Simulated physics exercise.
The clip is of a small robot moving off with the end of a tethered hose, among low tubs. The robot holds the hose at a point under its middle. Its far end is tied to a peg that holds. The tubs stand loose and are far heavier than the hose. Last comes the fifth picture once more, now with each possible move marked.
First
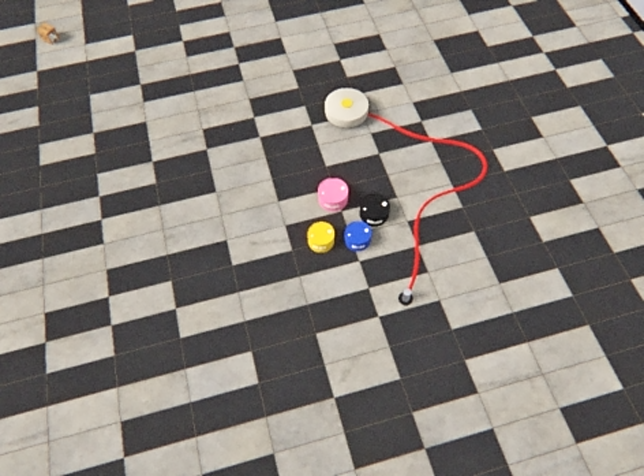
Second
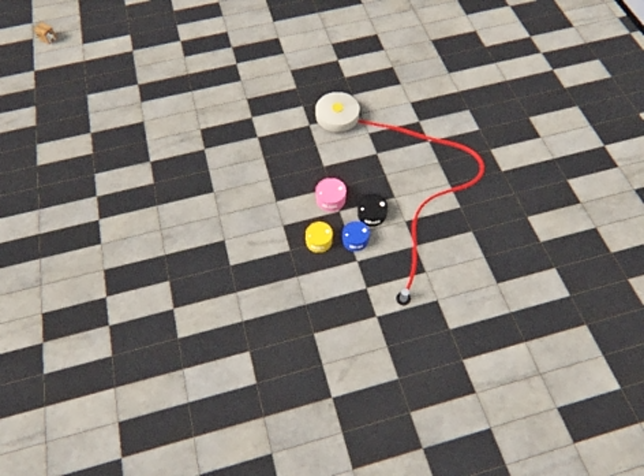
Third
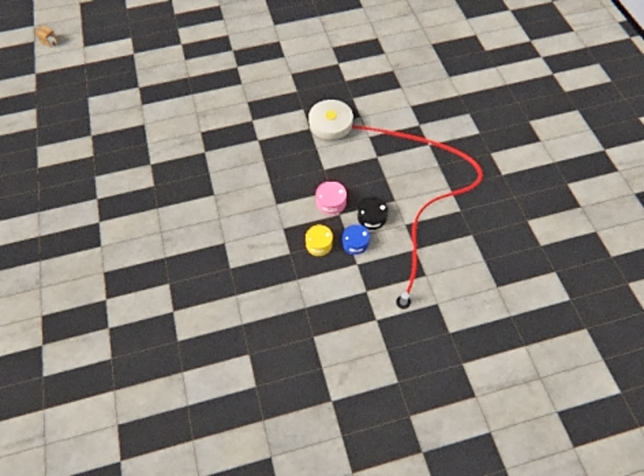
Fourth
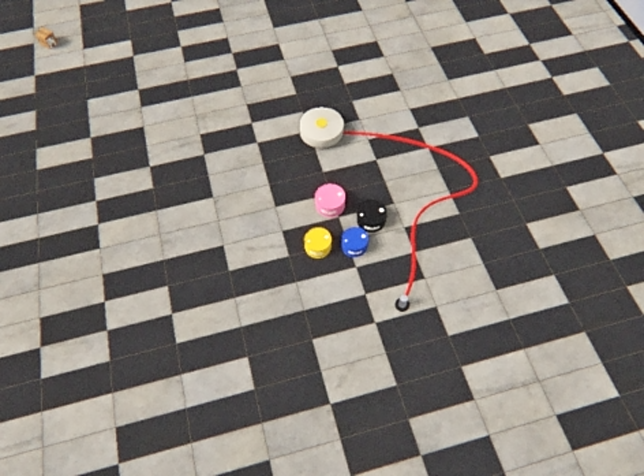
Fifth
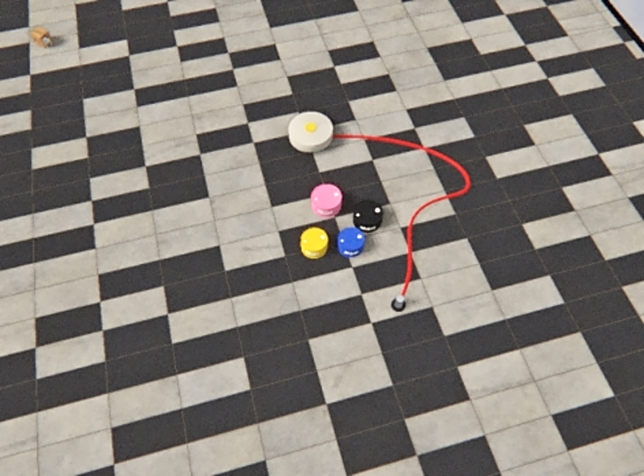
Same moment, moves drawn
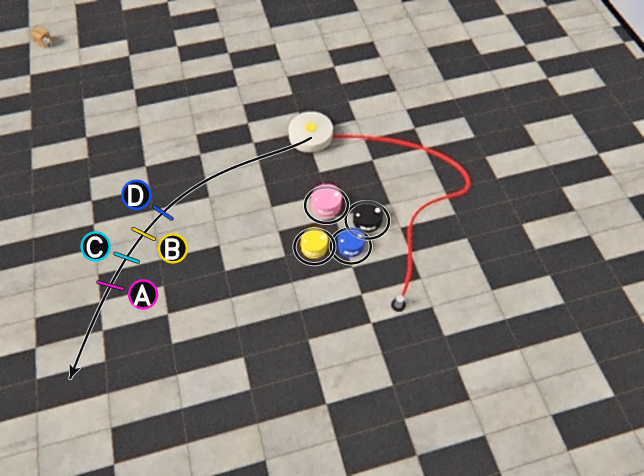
To begin with, a round white robot with a yellow spot sits above four low tubs, pink, black, yellow and blue, on a checkered floor, trailing a curving red hose tethered to a small peg. It slides steadily left and down the view, drawing the hose's upper stretch along behind it.
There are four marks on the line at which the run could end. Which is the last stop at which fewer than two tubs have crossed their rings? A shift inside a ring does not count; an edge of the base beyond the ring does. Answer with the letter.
The limit holds up to C.
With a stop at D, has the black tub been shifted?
No.
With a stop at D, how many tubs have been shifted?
By then, none.
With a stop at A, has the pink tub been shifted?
Yes.
On the marked copy, A at (110, 286); B at (144, 234); C at (127, 258); D at (163, 213); the route from (311, 138) via (163, 213) to (70, 378).
Following C. Soon after the start, robot (239, 160).
Later, robot (171, 199).
In the end, robot (124, 254); black tub (363, 219); none over the rings.
As for the rest, A has two over the rings; B is within the limit but short; D is within the limit but short.
